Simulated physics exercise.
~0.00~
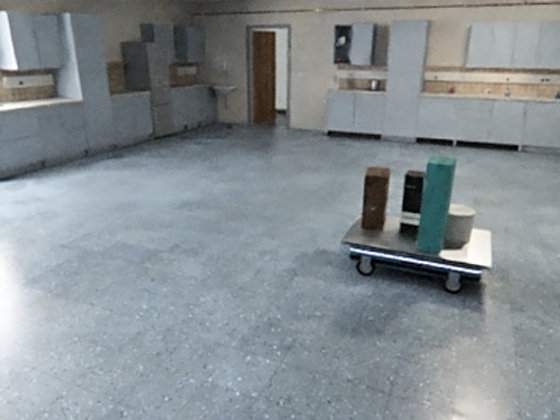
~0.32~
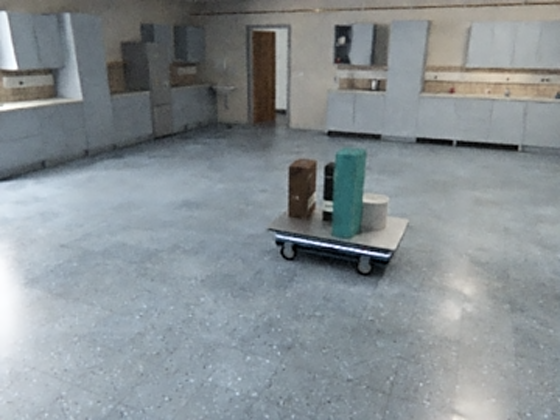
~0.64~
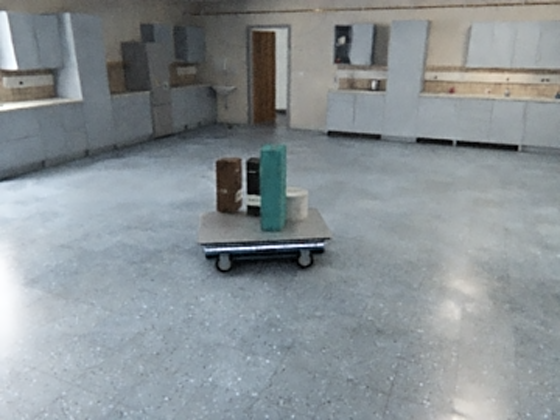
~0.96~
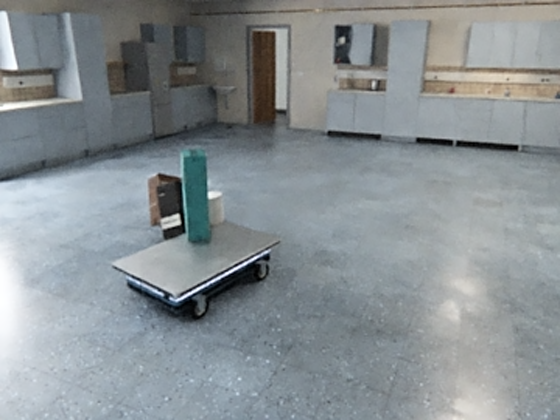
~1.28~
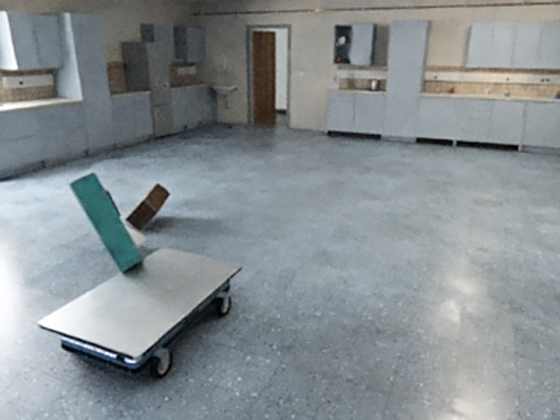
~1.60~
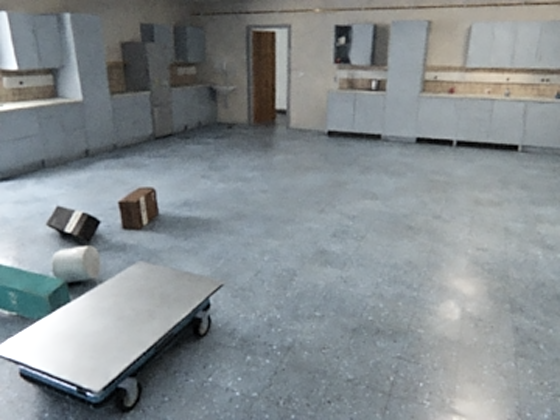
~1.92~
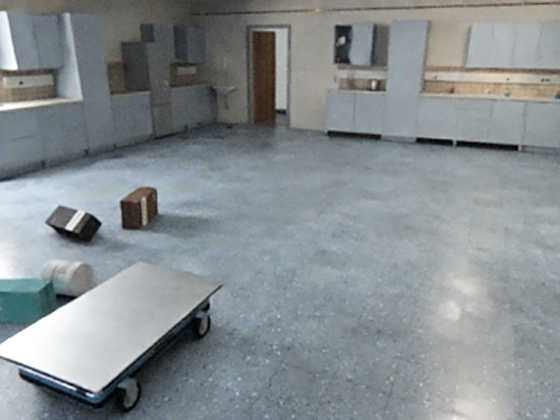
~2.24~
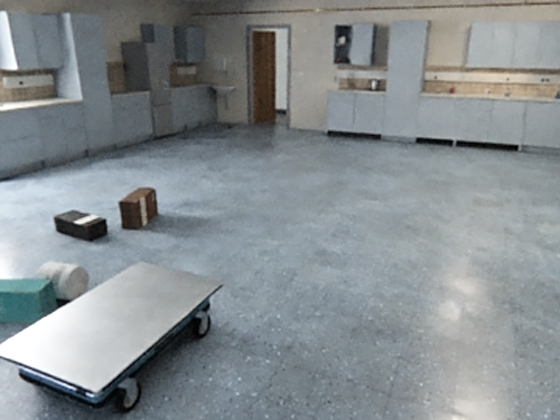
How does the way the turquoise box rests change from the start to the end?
At the start the turquoise box stands upright on the cart. At the end it lies on its side on the floor.
